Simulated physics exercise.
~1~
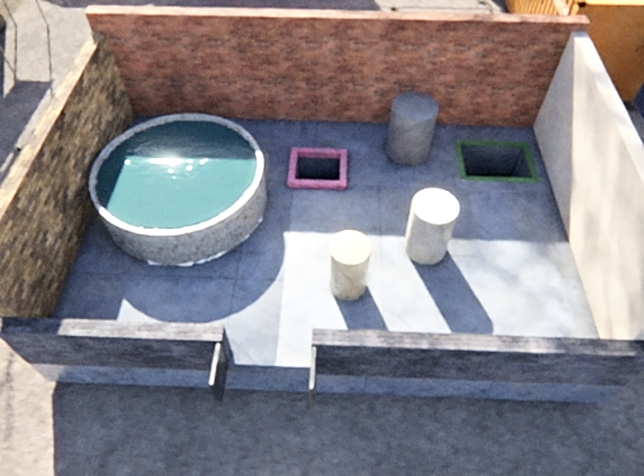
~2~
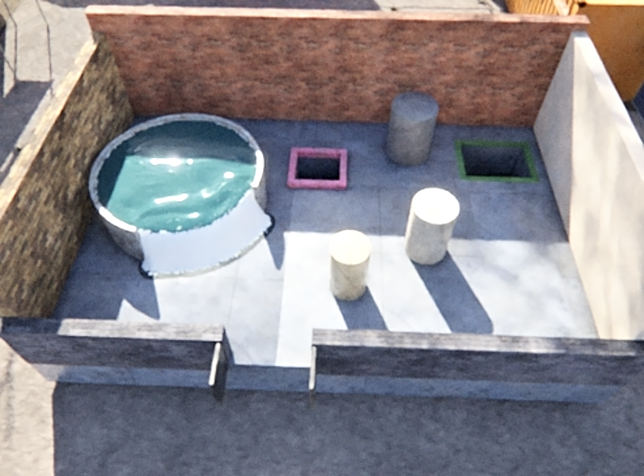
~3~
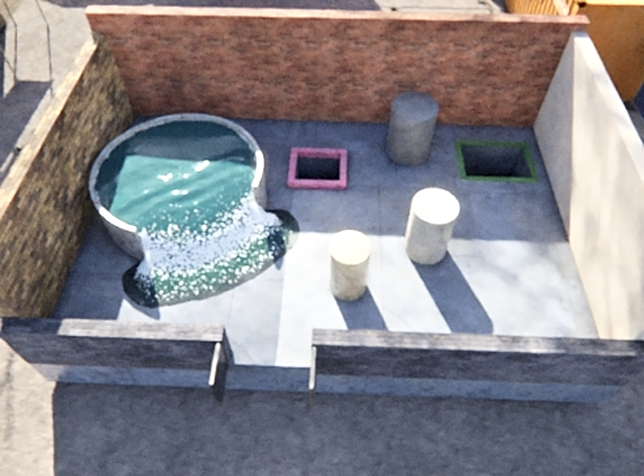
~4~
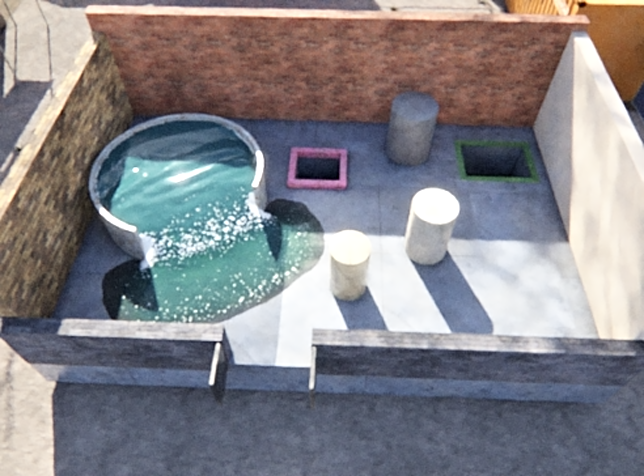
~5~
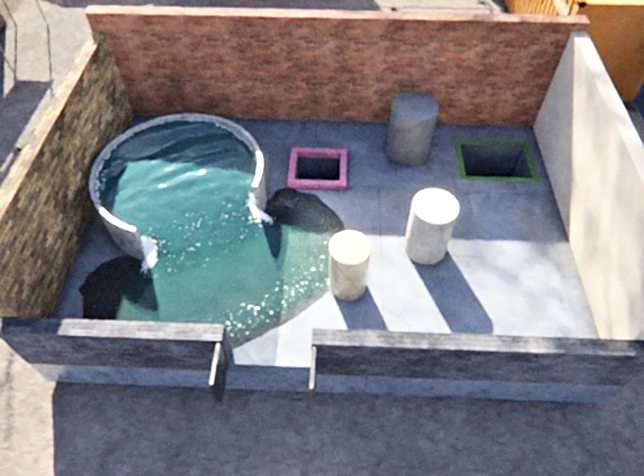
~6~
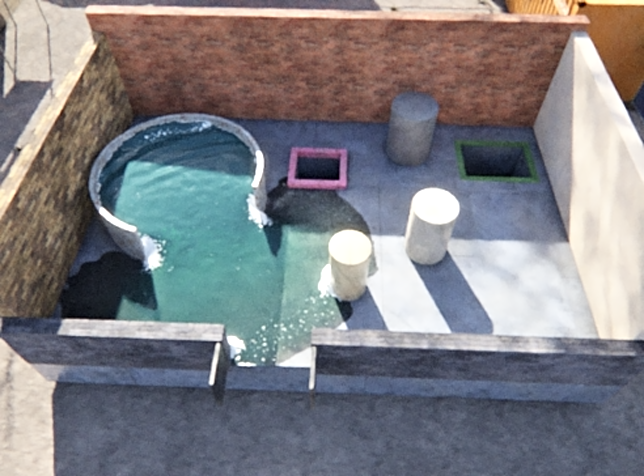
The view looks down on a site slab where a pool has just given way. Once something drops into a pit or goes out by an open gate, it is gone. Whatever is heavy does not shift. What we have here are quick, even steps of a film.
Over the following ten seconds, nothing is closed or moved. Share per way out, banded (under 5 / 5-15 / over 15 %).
Banded: Gate over 15 %, green pit over 15 %, pink pit under 5 %.
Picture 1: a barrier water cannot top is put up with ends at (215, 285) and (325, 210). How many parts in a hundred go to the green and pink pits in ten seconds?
I'd say the green pit takes roughly 12 %, the pink pit roughly 8 %.
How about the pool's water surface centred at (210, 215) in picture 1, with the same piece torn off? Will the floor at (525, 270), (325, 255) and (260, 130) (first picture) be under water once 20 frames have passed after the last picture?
Soaked - soaked - unflooded.
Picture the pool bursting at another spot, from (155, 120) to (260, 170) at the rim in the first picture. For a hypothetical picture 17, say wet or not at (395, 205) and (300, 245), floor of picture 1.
The first ends up soaked, the second ends up unsoaked.
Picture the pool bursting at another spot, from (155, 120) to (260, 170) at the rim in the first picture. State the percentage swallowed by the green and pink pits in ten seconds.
Approximately, green takes 15 % and pink takes 20 %.
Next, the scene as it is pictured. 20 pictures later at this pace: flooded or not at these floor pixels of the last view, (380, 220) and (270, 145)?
First swamped, then spared.
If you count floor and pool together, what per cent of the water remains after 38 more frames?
Some 70 per cent.
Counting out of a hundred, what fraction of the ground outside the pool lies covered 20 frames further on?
Roughly 65 %.
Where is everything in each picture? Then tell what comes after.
The first picture shows the round tank at (178, 171) is whole and still.
In the second picture, the front is at (269, 218), out from the gap at (211, 246).
In the third picture, water pours out at (212, 247) and has run to (292, 224).
In the fourth picture, the front is at (316, 225), out from the gap at (212, 248).
In the fifth picture, water pours out at (212, 249) and has run to a hidden place.
In the sixth picture, water pours out at (212, 249) and has run to (371, 269).
A moment on, water covers 35 % of the floor; the gate 3 %, the green pit 0 %, the pink pit 0 %.
Next, water covers 45 % of the floor; the gate 9 %, the green pit 0 %, the pink pit 0 %.
Then, water covers 65 % of the floor; the gate 16 %, the green pit 0 %, the pink pit 0 %.
Later, water covers 90 % of the floor; the gate 23 %, the green pit 7 %, the pink pit 0 %.
In the end, water covers 100 % of the floor; the gate 27 %, the green pit 20 %, the pink pit 0 %.
